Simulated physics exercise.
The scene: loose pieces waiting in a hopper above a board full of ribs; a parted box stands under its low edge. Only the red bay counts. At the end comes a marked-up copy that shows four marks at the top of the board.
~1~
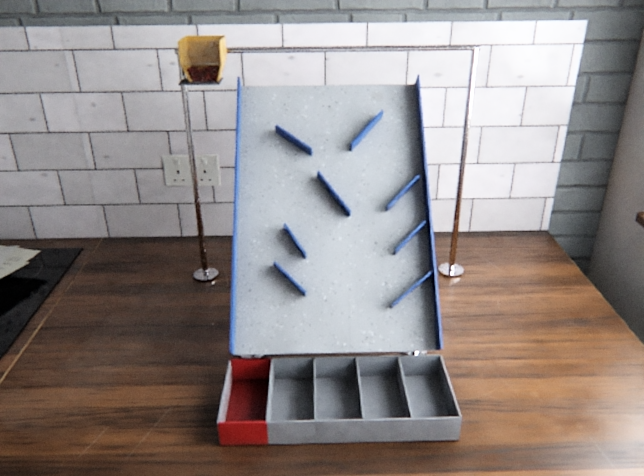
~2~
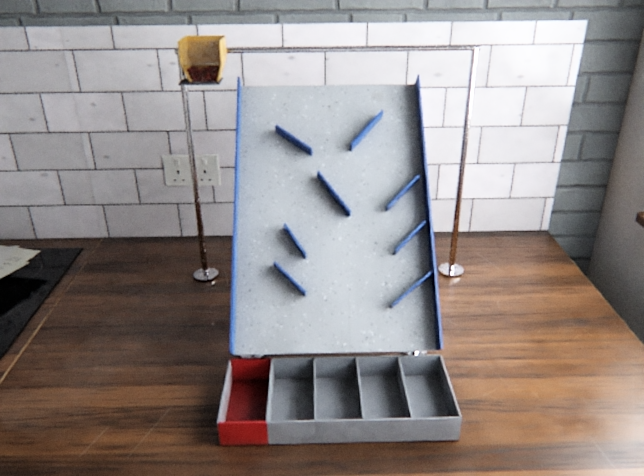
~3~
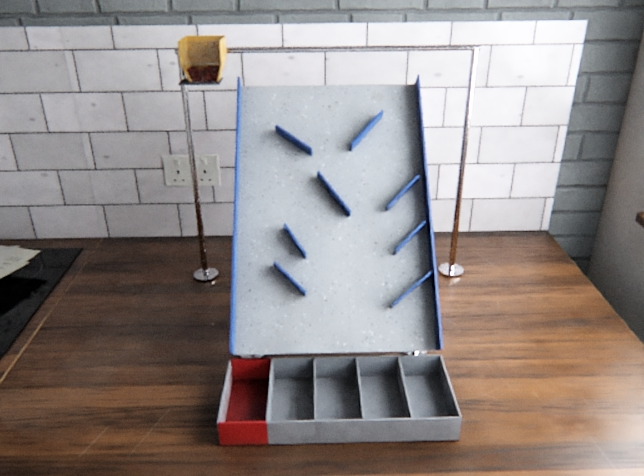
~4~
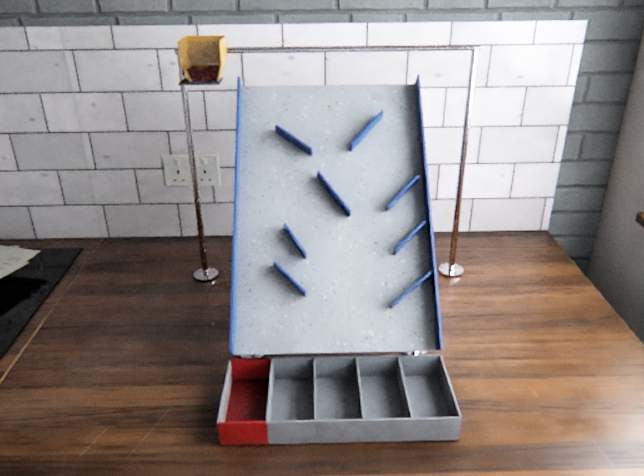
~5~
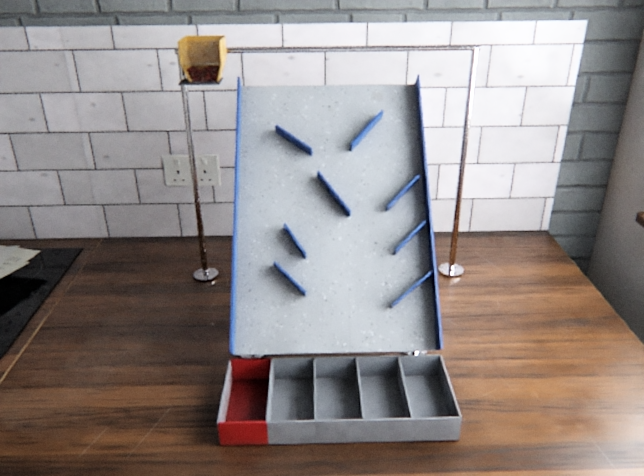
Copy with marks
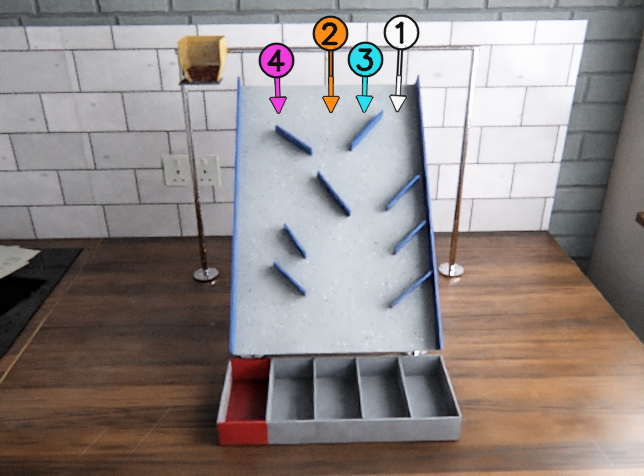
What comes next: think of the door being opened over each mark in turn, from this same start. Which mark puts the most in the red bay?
I would pick mark 4.
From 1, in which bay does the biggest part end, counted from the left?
The third.
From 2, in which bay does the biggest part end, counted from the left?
The fourth.
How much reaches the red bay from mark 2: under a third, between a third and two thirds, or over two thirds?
It is under a third.
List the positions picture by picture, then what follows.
In the first frame, hopper at (208, 74), kidney beans, door shut.
In the second frame, ribs (276, 125) to (312, 149), (351, 145) to (383, 110), (318, 171) to (350, 212).
In the third frame, ribs (388, 206) to (419, 175), (284, 223) to (306, 254), (396, 250) to (426, 221).
In the fourth frame, ribs (274, 262) to (306, 293), (393, 305) to (432, 272).
In the fifth frame, red bay at (243, 432), number 1 of 5 from the left.
On the marked copy, mark 1 meets the board at (397, 105); mark 2 meets the board at (330, 106); mark 3 meets the board at (364, 106); mark 4 meets the board at (278, 107).
With 1, none in the red bay, nearly all in other bays, a stray few held on the board.
With 2, none in the red bay, nearly all in other bays, a stray few outside the box.
With 3, a stray few in the red bay, nearly all in other bays.
With 4, about a third in the red bay, about half in other bays, about a quarter outside the box.
